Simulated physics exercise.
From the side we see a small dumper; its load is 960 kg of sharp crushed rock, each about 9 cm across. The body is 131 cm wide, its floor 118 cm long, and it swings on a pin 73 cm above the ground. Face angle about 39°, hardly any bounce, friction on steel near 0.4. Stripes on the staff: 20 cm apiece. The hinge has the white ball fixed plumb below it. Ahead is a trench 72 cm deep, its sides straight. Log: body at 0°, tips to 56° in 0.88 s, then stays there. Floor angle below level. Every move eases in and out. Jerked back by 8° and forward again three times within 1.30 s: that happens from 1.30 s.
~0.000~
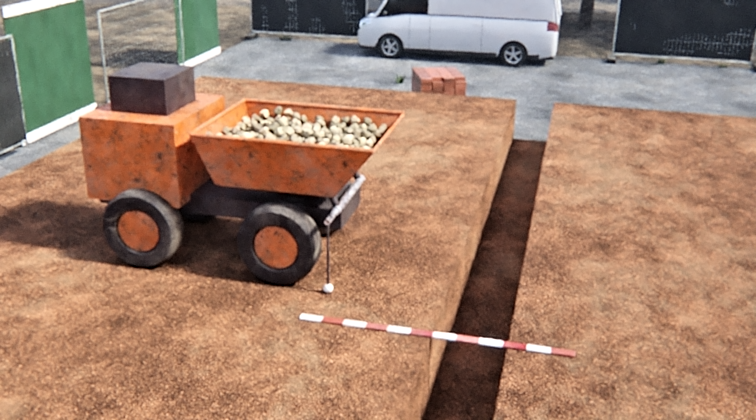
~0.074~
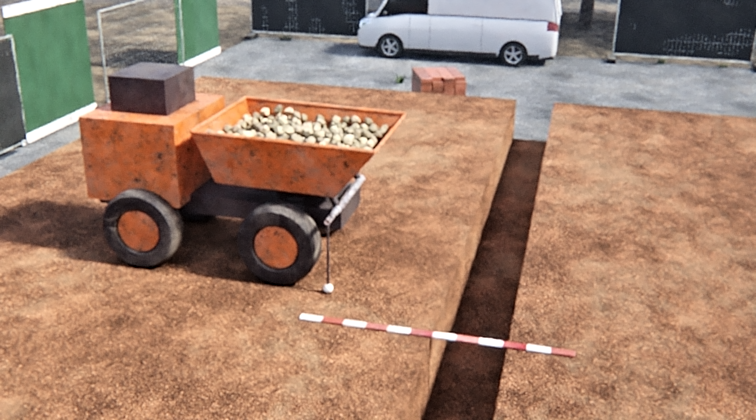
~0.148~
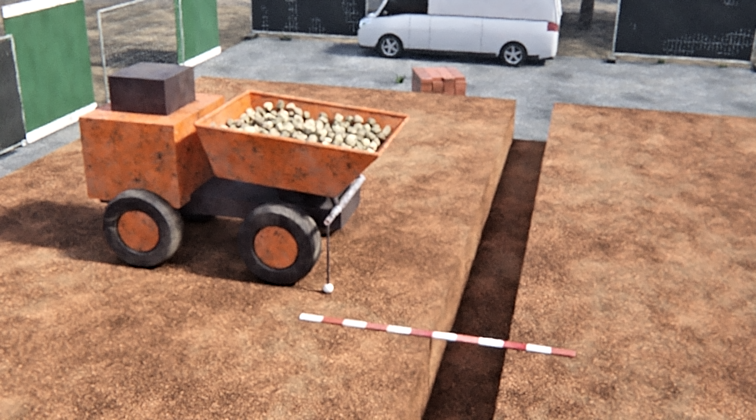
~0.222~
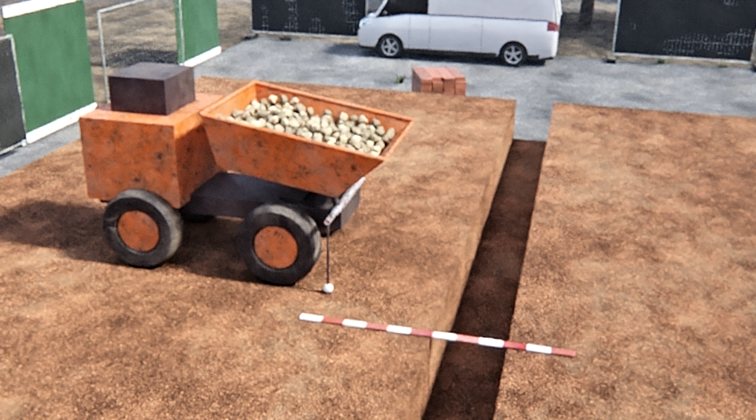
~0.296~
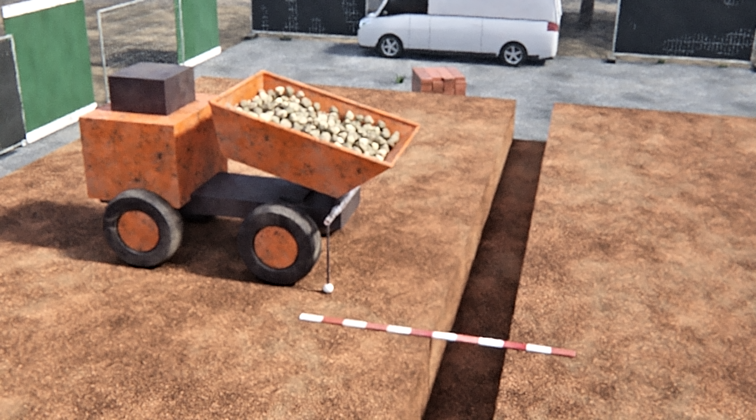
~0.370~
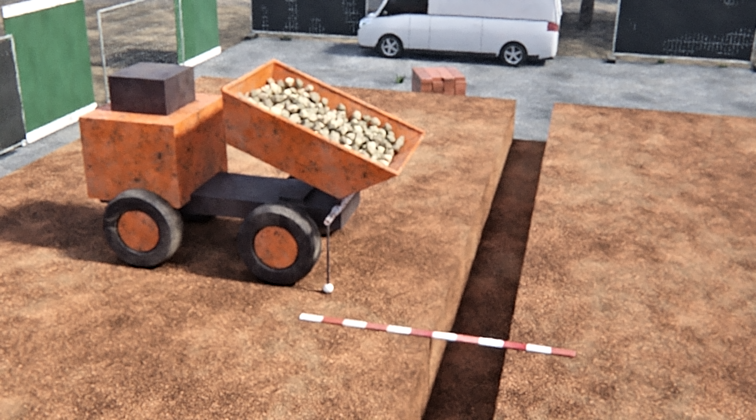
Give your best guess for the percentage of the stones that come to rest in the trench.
I would say about 35 per cent.
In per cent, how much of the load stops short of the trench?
About 5% of the load.
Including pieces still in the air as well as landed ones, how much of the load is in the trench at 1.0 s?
Some 0 per cent of the load by that point.
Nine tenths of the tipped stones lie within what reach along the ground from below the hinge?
Roughly 170 cm.
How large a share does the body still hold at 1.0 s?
Roughly 100 per cent is still inside.
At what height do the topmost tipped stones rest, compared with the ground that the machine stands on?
Roughly 16 cm above the ground.
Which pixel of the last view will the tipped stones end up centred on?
In the last view, about (481, 334).
After 0.7 s the floor is at 47°; 100 % in the body; the foremost stones are at (400, 181).
After 1.0 s the floor is at 56°; 99 % in the body, 1 % short of the trench; the foremost stones are at (432, 216).
After 3.0 s the floor is at 56°; 58 % in the body, 8 % short of the trench, 33 % in the trench; the foremost stones are at (534, 310).
After 6.0 s the floor is at 56°; 57 % in the body, 7 % short of the trench, 35 % in the trench; the foremost stones are at (534, 310).
